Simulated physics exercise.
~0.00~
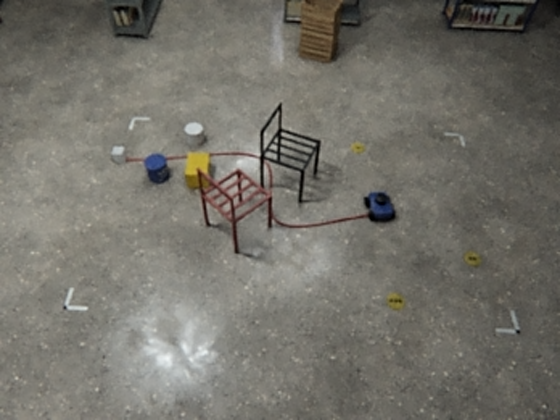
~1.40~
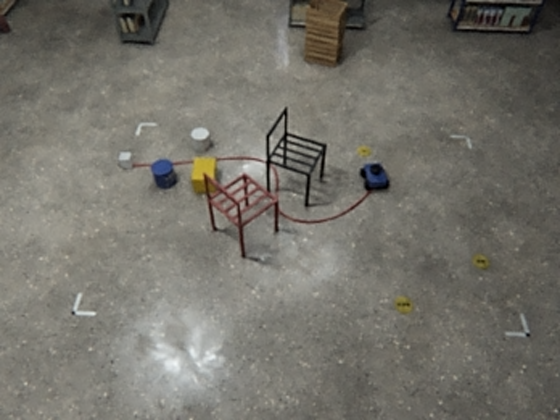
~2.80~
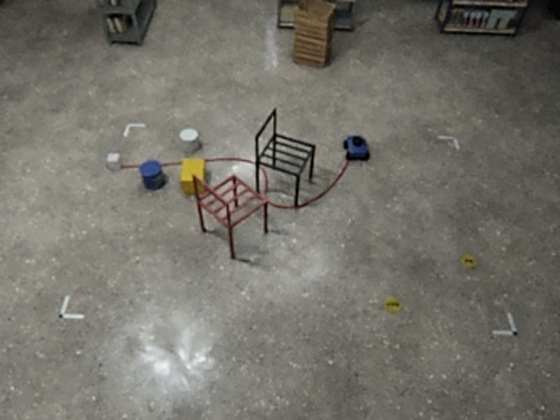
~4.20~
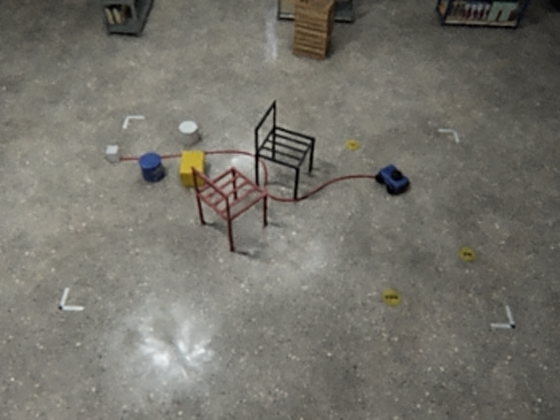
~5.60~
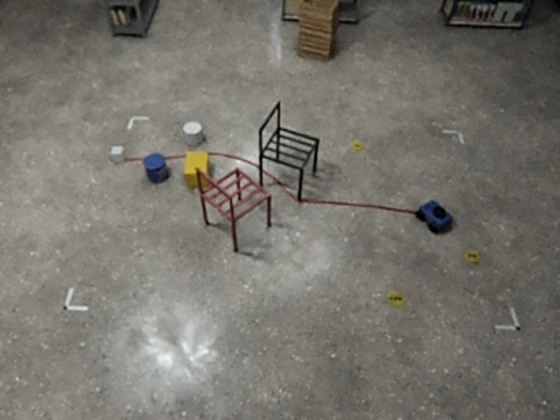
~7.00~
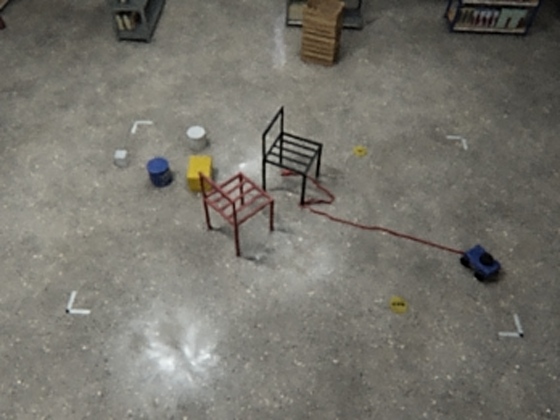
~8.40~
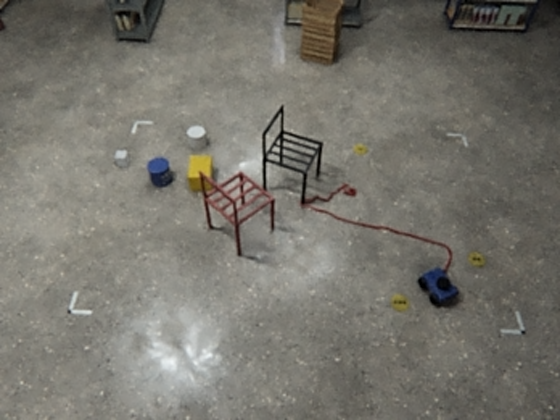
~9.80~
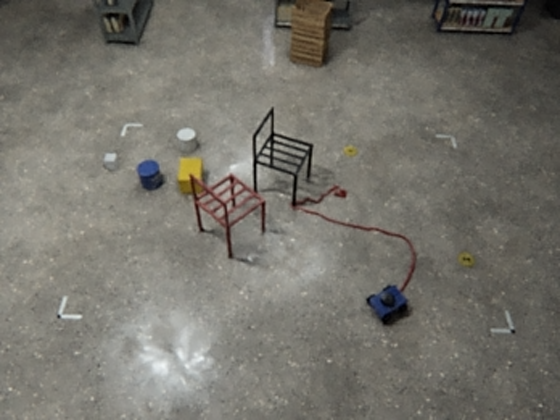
A small blue cart trailing a red lead moves across a speckled grey shop floor, seen from high above by a slightly swaying camera. On the left stand a blue bucket, a white bucket and a yellow carton, with a red chair and a black chair nearer the middle, the lead winding among them to a small pale block. The cart rolls up toward a yellow mark, then turns back down to the right, drawing the lead straighter. The lead comes free of the block and trails behind. The cart curves down and left past the lower yellow marks, ending with the loose lead behind it and the chairs, buckets and carton unmoved.
